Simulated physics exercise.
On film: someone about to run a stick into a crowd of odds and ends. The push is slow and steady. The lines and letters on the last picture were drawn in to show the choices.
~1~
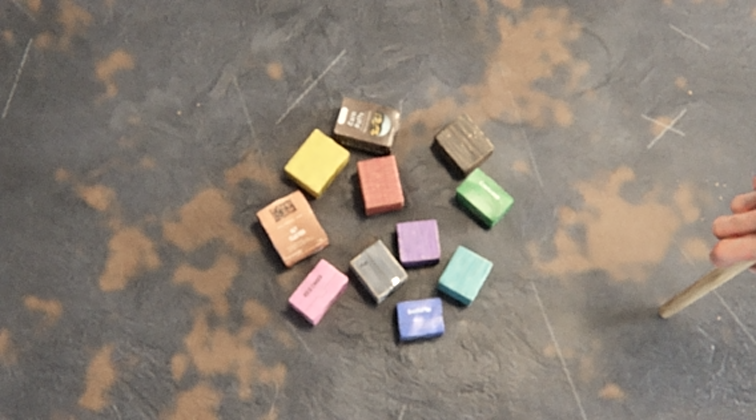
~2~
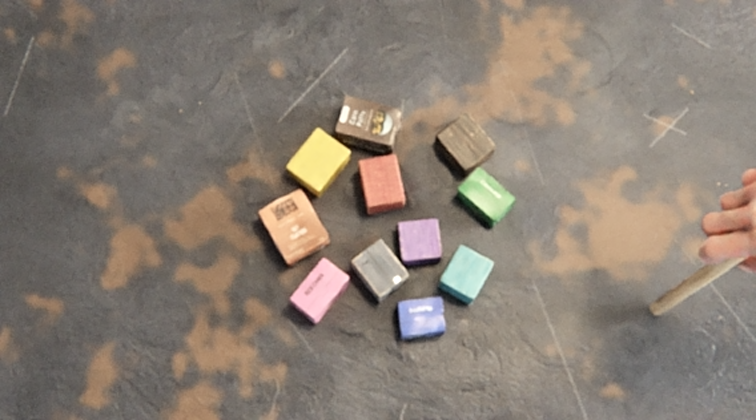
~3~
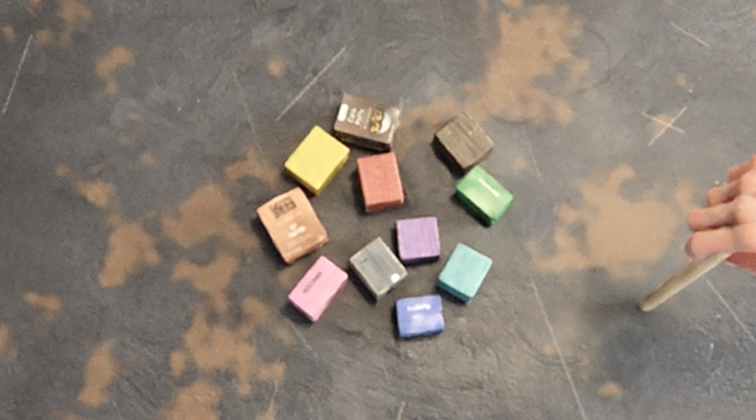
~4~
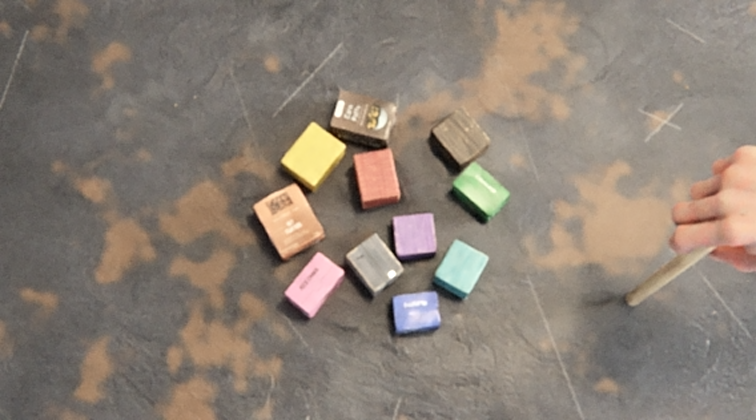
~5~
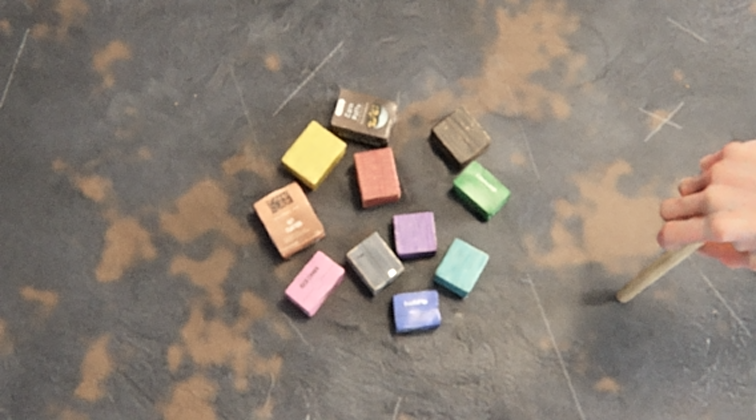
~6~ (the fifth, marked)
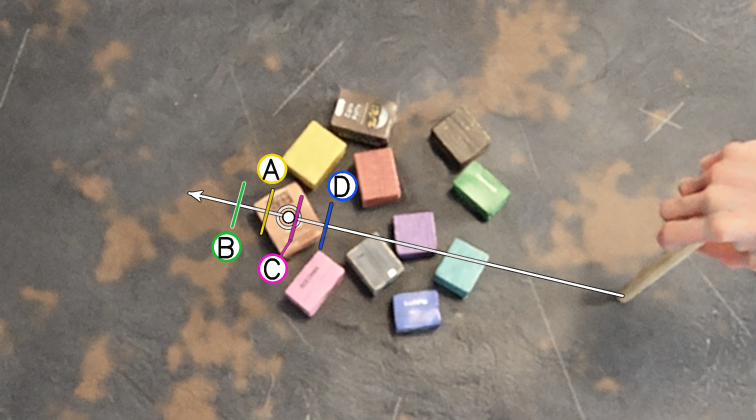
The clip opens on a loose cluster of colorful small blocks and packets on a dark, brown-patched surface, with a hand holding a stick at the right edge. The hand slowly moves the stick leftward, closing some of the gap, while the blocks stay put and remain untouched.
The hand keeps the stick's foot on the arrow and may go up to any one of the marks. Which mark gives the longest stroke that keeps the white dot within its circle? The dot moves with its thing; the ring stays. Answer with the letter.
At D, and not beyond.
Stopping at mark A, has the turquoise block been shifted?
Yes.
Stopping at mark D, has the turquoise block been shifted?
Yes.
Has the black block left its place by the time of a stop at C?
No.
On the copy, A at (268, 212); B at (238, 205); C at (296, 219); D at (326, 225); the arrow from (623, 296) to (189, 194); the white dot at (288, 217).
On D. First, foot of the stick (515, 271).
Then, foot of the stick (410, 246); turquoise block (411, 273); purple block (389, 227).
Finally, foot of the stick (326, 226); purple block (351, 202); turquoise block (411, 273); the dot is still in its ring.
By contrast, A shifts the dotted thing to (241, 230); B shifts the dotted thing to (232, 234); C shifts the dotted thing to (265, 225).
